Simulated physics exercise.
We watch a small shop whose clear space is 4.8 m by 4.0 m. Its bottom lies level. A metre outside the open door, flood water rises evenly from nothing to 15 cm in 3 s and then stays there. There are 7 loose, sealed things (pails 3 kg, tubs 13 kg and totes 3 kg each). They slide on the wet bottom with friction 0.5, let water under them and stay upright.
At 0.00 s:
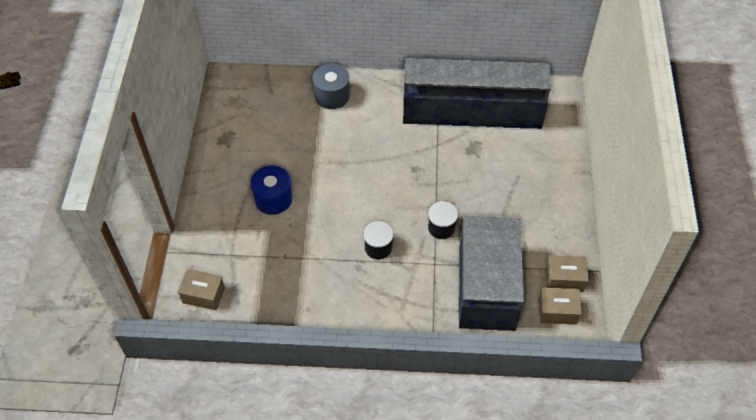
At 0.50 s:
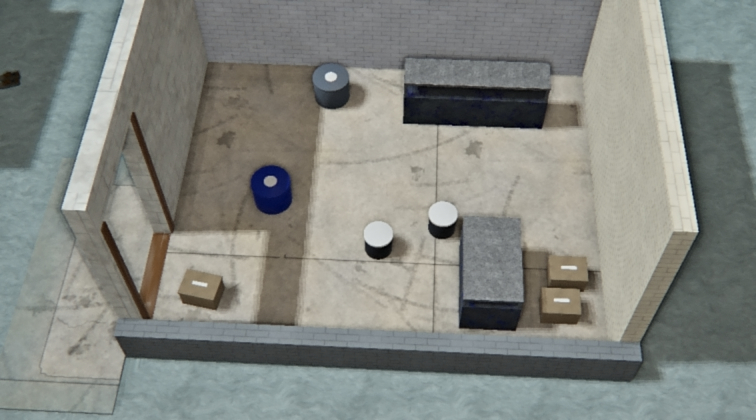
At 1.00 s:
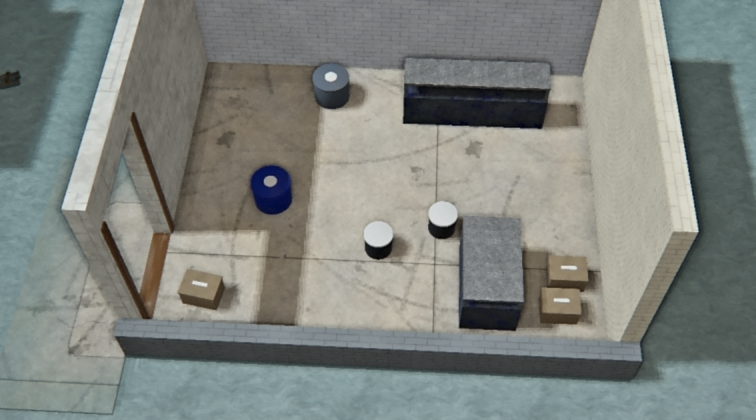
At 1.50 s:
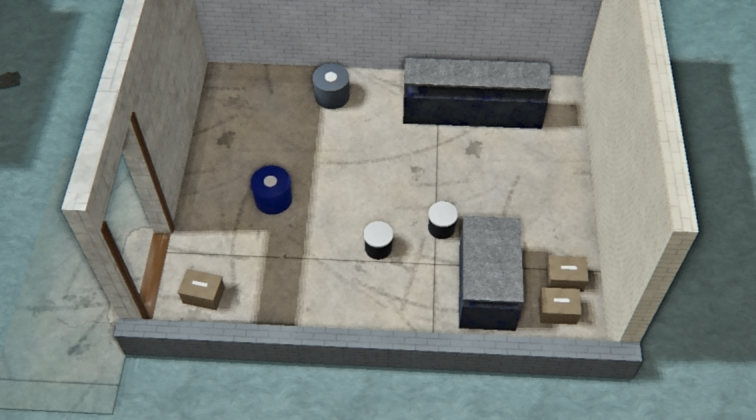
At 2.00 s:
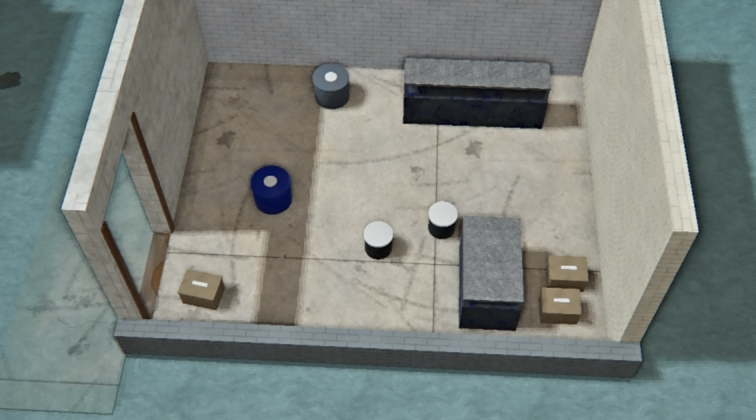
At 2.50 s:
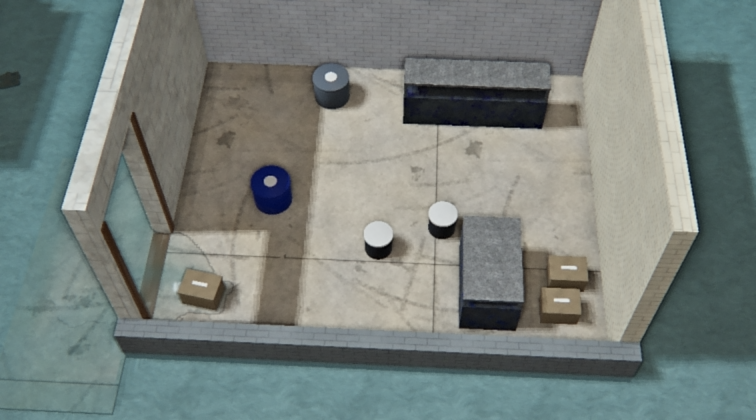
Water spread over the ground outside a small open-topped shop and crept up to the doorway on the left, then a little slipped inside around a brown box, while nothing in the room moved.
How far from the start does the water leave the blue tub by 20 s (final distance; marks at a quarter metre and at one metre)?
Blue tub stays put.
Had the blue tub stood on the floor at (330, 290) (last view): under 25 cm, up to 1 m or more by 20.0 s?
It travels far.
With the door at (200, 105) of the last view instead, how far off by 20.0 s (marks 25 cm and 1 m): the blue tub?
In that case the blue tub holds its place.
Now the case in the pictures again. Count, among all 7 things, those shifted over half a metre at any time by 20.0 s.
I count 4.
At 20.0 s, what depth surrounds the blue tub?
About 7 cm.
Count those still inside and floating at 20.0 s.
I count 6.
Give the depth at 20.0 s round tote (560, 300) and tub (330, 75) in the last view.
About 11 and 8 cm.
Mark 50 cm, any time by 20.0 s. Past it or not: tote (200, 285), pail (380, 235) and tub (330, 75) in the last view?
In that order: Over, over, less.
After 4.0 s the blue tub is near (270, 181), 0.0 m from its start, aground; 1 afloat.
After 9.0 s the blue tub is near (270, 181), 0.0 m from its start, aground; 1 afloat.
After 16.0 s the blue tub is near (270, 181), 0.0 m from its start, aground; 5 afloat.
After 20.0 s the blue tub is near (270, 182), 0.0 m from its start, aground; 6 afloat.
